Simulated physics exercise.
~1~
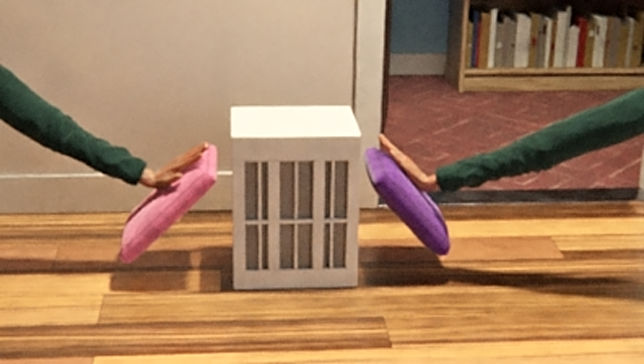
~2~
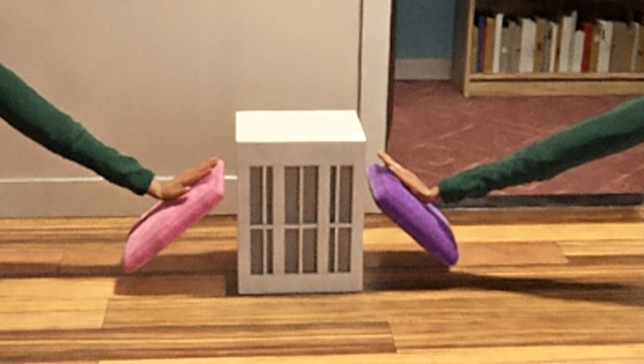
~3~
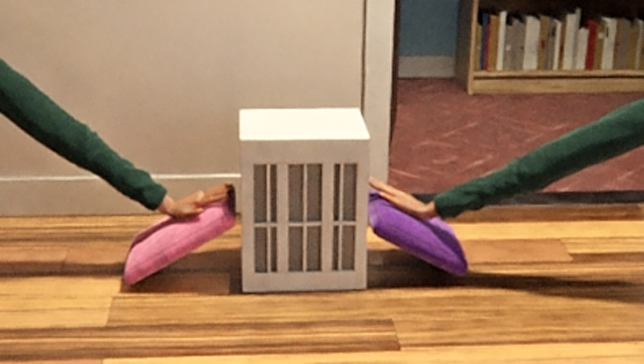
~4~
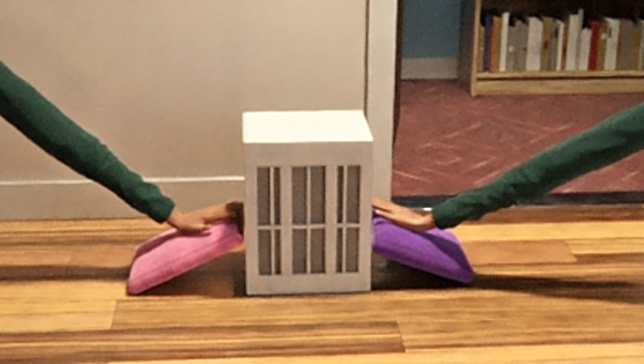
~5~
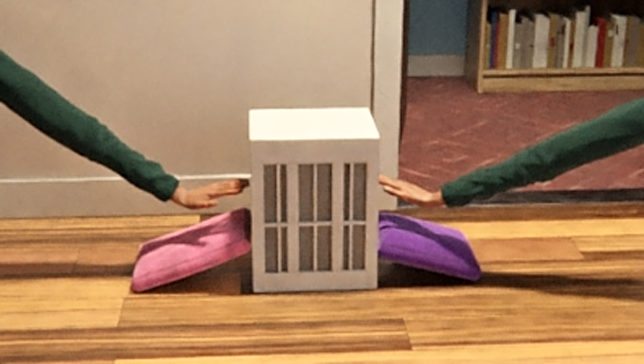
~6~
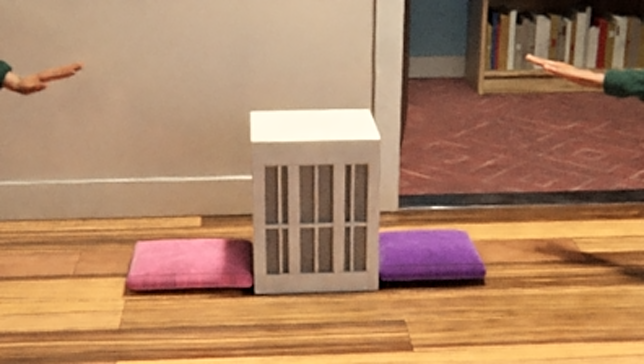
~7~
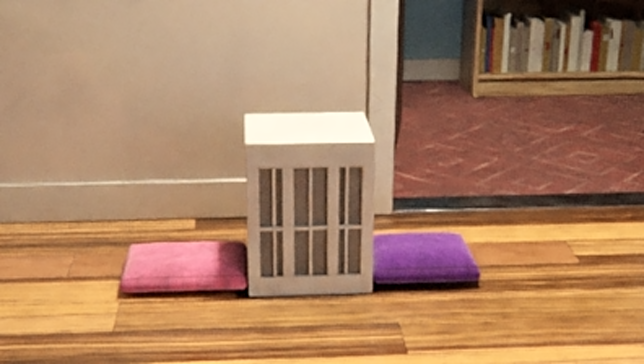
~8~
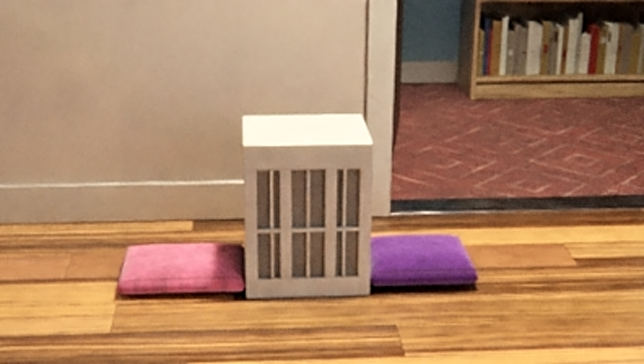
The footage shows two hands lowering a pink soft bag on the left and a purple soft bag on the right, both leaning against a white crate, then letting go and withdrawing as the bags sink flat onto the wooden floor, where they stay beside the unmoved crate.
